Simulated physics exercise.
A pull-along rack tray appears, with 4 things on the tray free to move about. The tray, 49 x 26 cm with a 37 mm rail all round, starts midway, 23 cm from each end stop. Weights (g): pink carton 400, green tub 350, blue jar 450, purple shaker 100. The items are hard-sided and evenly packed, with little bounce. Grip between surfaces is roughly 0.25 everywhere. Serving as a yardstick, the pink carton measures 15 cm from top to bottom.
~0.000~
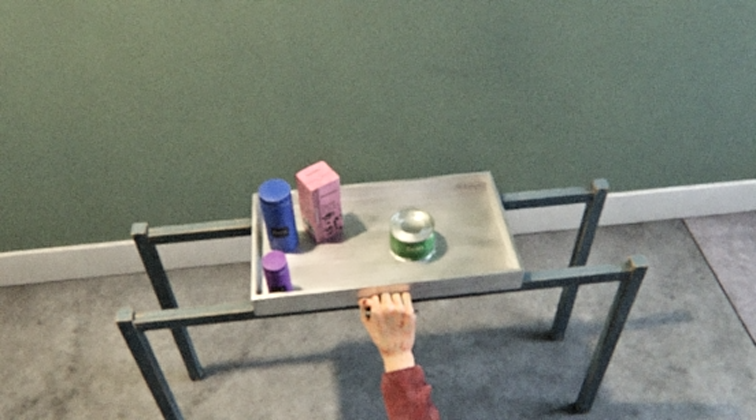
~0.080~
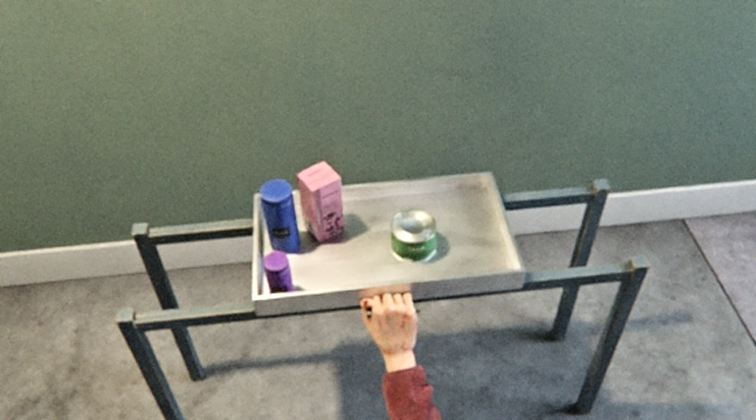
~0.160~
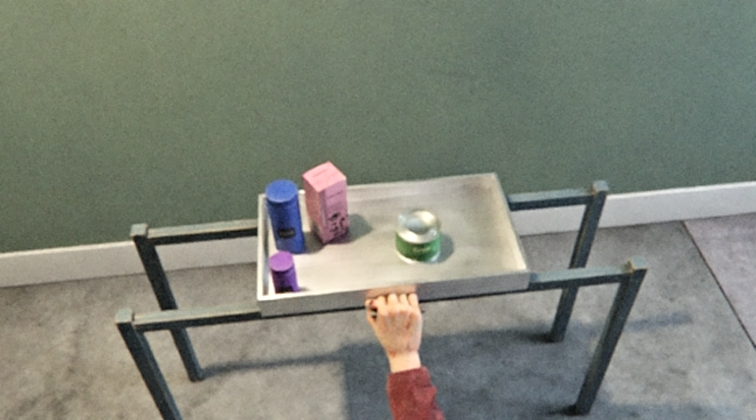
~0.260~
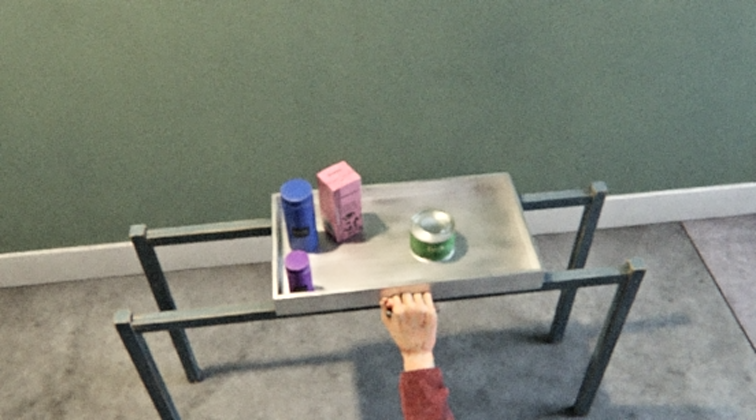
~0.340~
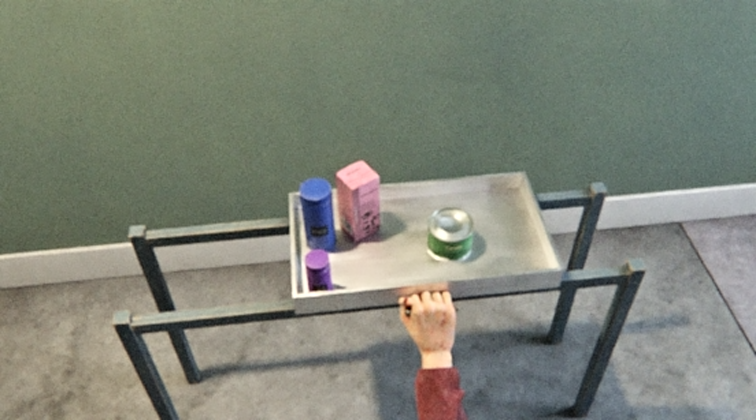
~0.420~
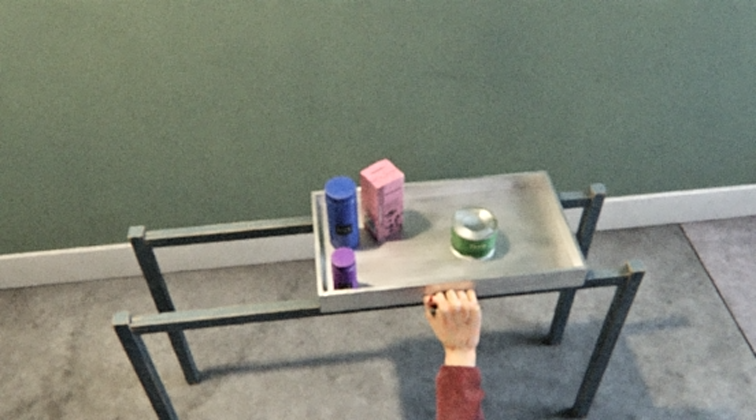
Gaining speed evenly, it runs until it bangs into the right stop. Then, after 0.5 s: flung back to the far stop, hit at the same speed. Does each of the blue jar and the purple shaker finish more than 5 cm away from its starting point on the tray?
Verdict: The blue jar no; the purple shaker no.
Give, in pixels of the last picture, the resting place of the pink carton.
It ends up at about (200, 217).
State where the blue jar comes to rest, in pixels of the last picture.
In the end it sits at around (156, 232).
After 0.72 s, tray 23 cm right; blue jar moved 11 cm near (448, 205); purple shaker moved 11 cm near (456, 263); pink carton moved 11 cm.
After 1.72 s, tray 4 cm right; purple shaker moved 14 cm near (377, 271); blue jar moved 14 cm near (373, 212); pink carton moved 15 cm.
After 2.22 s, tray 23 cm left; purple shaker moved 6 cm near (181, 290); blue jar moved 6 cm near (187, 229); pink carton moved 6 cm.
In the end (2.8 s), all 4 under 5 cm from the start. In the last view, blue jar near (156, 232), purple shaker near (148, 294).
